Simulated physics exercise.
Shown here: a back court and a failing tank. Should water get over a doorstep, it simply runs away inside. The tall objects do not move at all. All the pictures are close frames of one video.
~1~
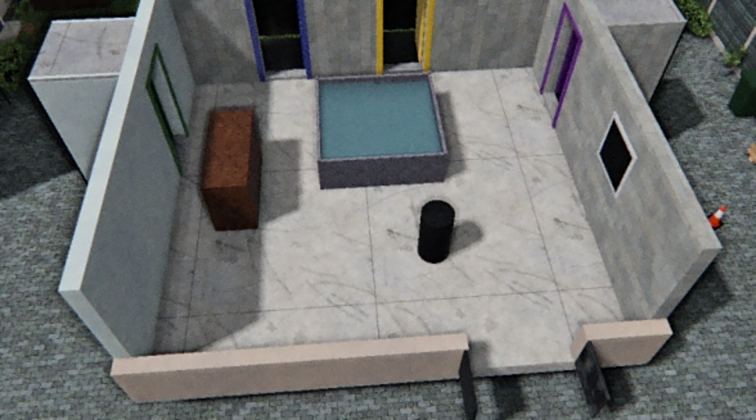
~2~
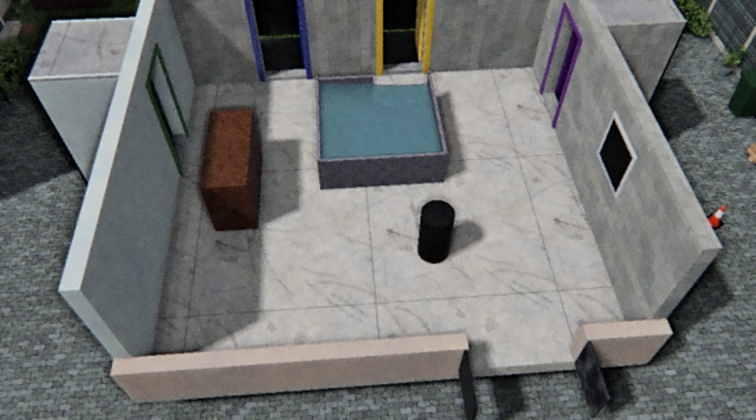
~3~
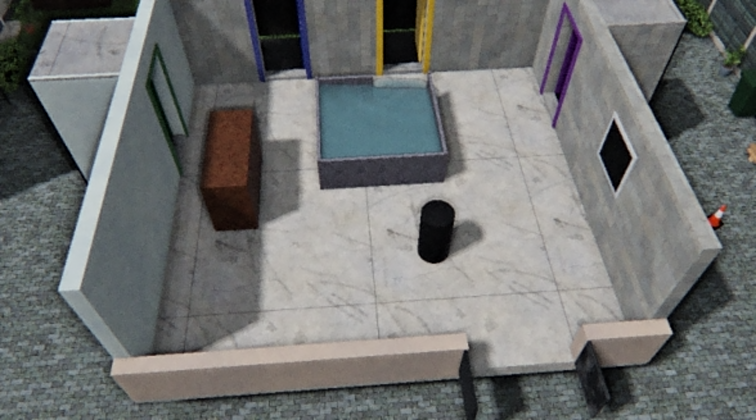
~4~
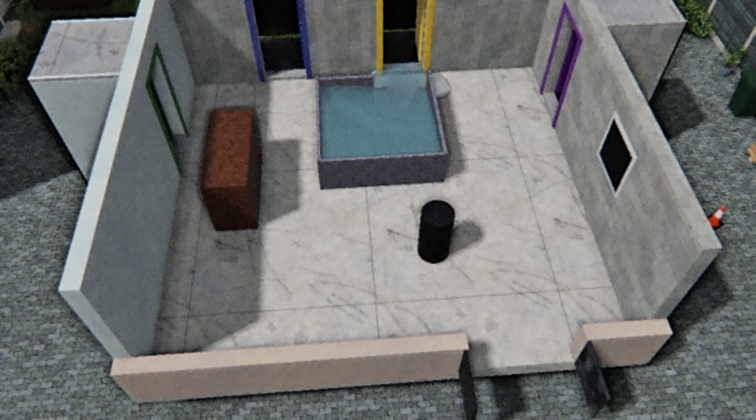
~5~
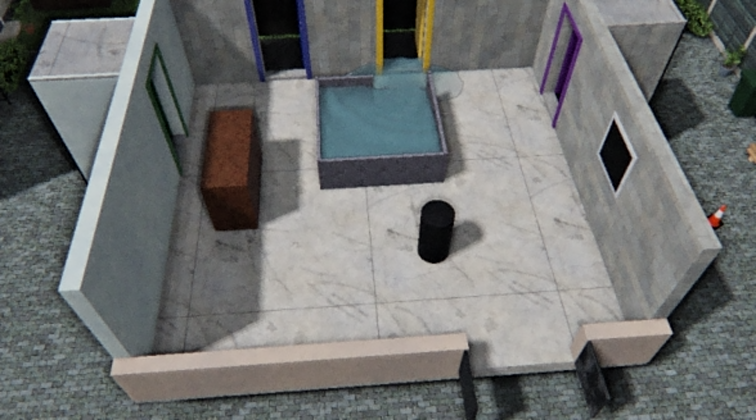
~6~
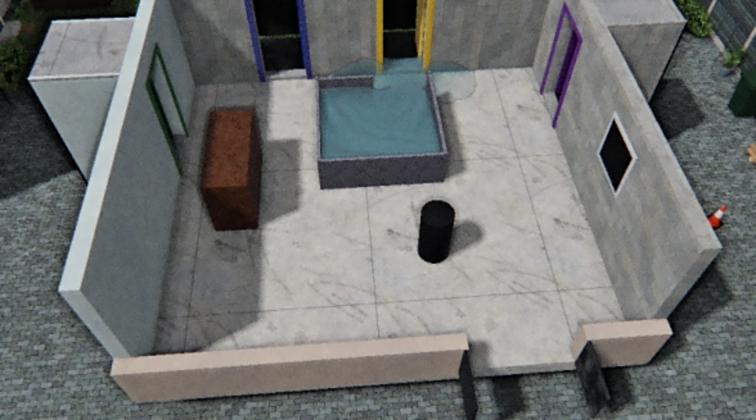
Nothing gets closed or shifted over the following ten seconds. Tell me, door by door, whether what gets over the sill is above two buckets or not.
Purple door: Above; yellow door: Above; blue door: Not above; green door: Not above.
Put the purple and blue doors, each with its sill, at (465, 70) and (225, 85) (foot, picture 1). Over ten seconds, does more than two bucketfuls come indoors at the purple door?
Answer: Purple is flooded.
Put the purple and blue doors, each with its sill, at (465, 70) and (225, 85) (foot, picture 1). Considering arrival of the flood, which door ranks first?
Answer: The one in yellow.
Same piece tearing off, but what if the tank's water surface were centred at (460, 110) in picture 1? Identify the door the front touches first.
The one in yellow, I reckon.
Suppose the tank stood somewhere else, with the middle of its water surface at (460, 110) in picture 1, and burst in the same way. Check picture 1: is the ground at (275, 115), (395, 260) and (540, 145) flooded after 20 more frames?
Taking the three spots in turn, I'd say drenched, then spared, then drenched.
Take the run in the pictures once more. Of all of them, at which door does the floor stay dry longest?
It's the door marked green.
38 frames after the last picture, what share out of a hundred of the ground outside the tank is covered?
Around 60 percent.
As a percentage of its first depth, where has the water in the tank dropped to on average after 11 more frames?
60 per cent or thereabouts.
A moment on, water covers 10 % of the floor; the purple door not reached, the yellow door far over two buckets in, the blue door wet at the sill, nothing in, the green door not reached.
Next, water covers 20 % of the floor; the purple door under two buckets in, the yellow door far over two buckets in, the blue door wet at the sill, nothing in, the green door not reached.
Then, water covers 30 % of the floor; the purple door over two buckets in, the yellow door far over two buckets in, the blue door wet at the sill, nothing in, the green door wet at the sill, nothing in.
Later, water covers 60 % of the floor; the purple door over two buckets in, the yellow door far over two buckets in, the blue door wet at the sill, nothing in, the green door wet at the sill, nothing in.
In the end, water covers 80 % of the floor; the purple door over two buckets in, the yellow door far over two buckets in, the blue door wet at the sill, nothing in, the green door wet at the sill, nothing in.
